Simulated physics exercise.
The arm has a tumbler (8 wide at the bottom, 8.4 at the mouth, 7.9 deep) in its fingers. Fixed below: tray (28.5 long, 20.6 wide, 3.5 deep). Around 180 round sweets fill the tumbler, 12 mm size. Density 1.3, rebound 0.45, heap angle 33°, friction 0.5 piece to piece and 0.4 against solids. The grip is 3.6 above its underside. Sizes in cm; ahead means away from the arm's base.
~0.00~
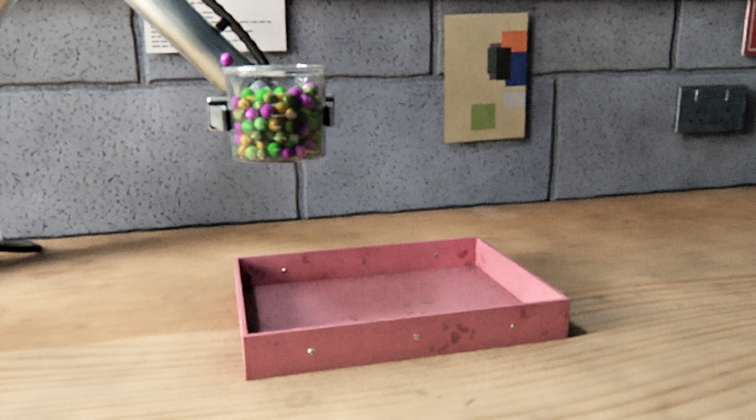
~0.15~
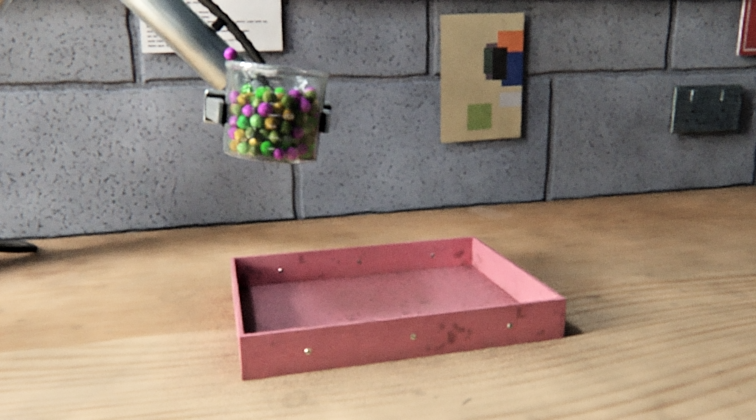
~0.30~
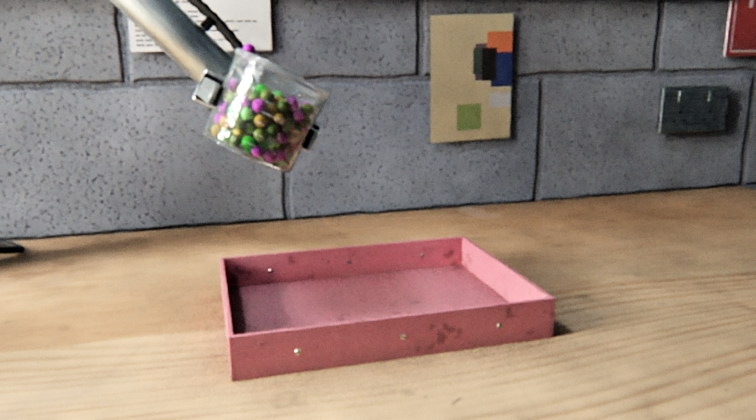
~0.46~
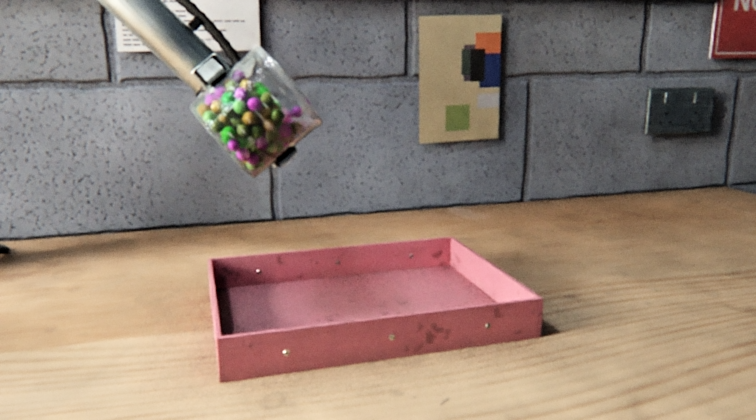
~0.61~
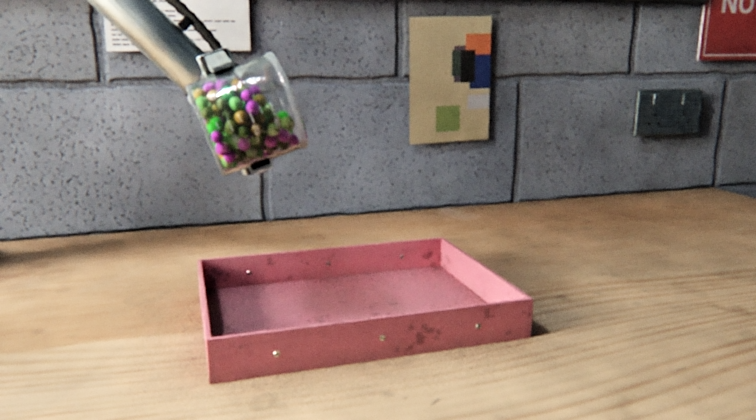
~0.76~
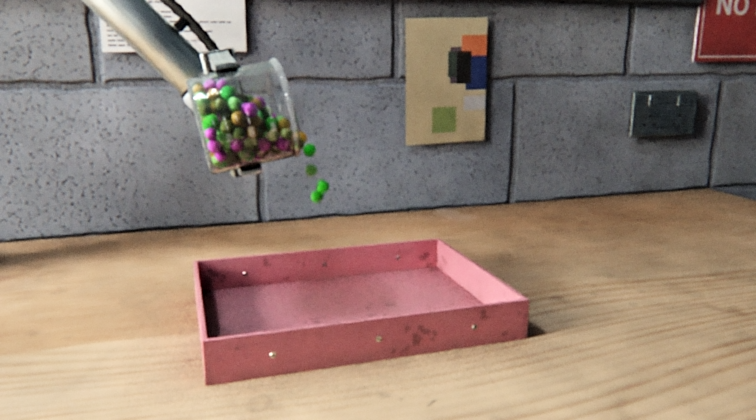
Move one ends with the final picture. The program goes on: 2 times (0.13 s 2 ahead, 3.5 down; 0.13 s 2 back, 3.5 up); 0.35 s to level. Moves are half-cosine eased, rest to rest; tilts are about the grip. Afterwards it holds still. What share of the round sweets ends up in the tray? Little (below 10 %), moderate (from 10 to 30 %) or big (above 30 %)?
In the tray the share is moderate, from 10 to 30 %.
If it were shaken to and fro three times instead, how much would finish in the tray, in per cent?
In that case some 25 per cent.
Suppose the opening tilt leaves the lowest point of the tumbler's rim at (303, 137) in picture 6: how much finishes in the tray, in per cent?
About 0 per cent.
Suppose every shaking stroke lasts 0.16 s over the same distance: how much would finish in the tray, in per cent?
In that case some 20 per cent.
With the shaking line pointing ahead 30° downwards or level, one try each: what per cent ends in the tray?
About 40 and 65 per cent.
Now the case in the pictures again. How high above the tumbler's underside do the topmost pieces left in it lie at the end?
About 7.0 cm.
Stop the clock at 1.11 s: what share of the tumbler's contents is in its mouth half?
Roughly 40 per cent.
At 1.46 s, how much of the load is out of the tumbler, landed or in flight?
About 20 per cent by then.
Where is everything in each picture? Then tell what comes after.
The first frame shows the tumbler middle at (278, 114), level; upper third of the load around (279, 102), from x 225 to 315, top at y 60; 175 in the tumbler.
The second frame shows the tumbler middle at (274, 113), tilted 8° forward; upper third of the load around (270, 103), from x 230 to 315, top at y 55.
The third frame shows the tumbler middle at (265, 114), tilted 27° forward; upper third of the load around (254, 103), from x 220 to 305, top at y 50.
The fourth frame shows the tumbler middle at (255, 115), tilted 52° forward; upper third of the load around (241, 100), from x 205 to 300, top at y 75.
The fifth frame shows the tumbler middle at (246, 117), tilted 71° forward; upper third of the load around (231, 101), from x 200 to 295, top at y 85.
The sixth frame shows the tumbler middle at (242, 118), tilted 79° forward; upper third of the load around (224, 105), from x 200 to 325, top at y 85; 172 in the tumbler, 3 in flight or on a rim.
After 1.11 s, tilted 79° forward, highest piece 20 above the table; 156 in the tumbler, 15 in the tray, 4 in flight or on a rim.
After 1.46 s, tilted 39° forward, highest piece 22 above the table; 141 in the tumbler, 32 in the tray, 2 in flight or on a rim.
After 1.83 s, level, highest piece 24 above the table; 141 in the tumbler, 34 in the tray.
After 2.88 s, level, highest piece 24 above the table; 141 in the tumbler, 34 in the tray.
In the end, 141 in the tumbler, 34 in the tray. That is 19 % in the tray.
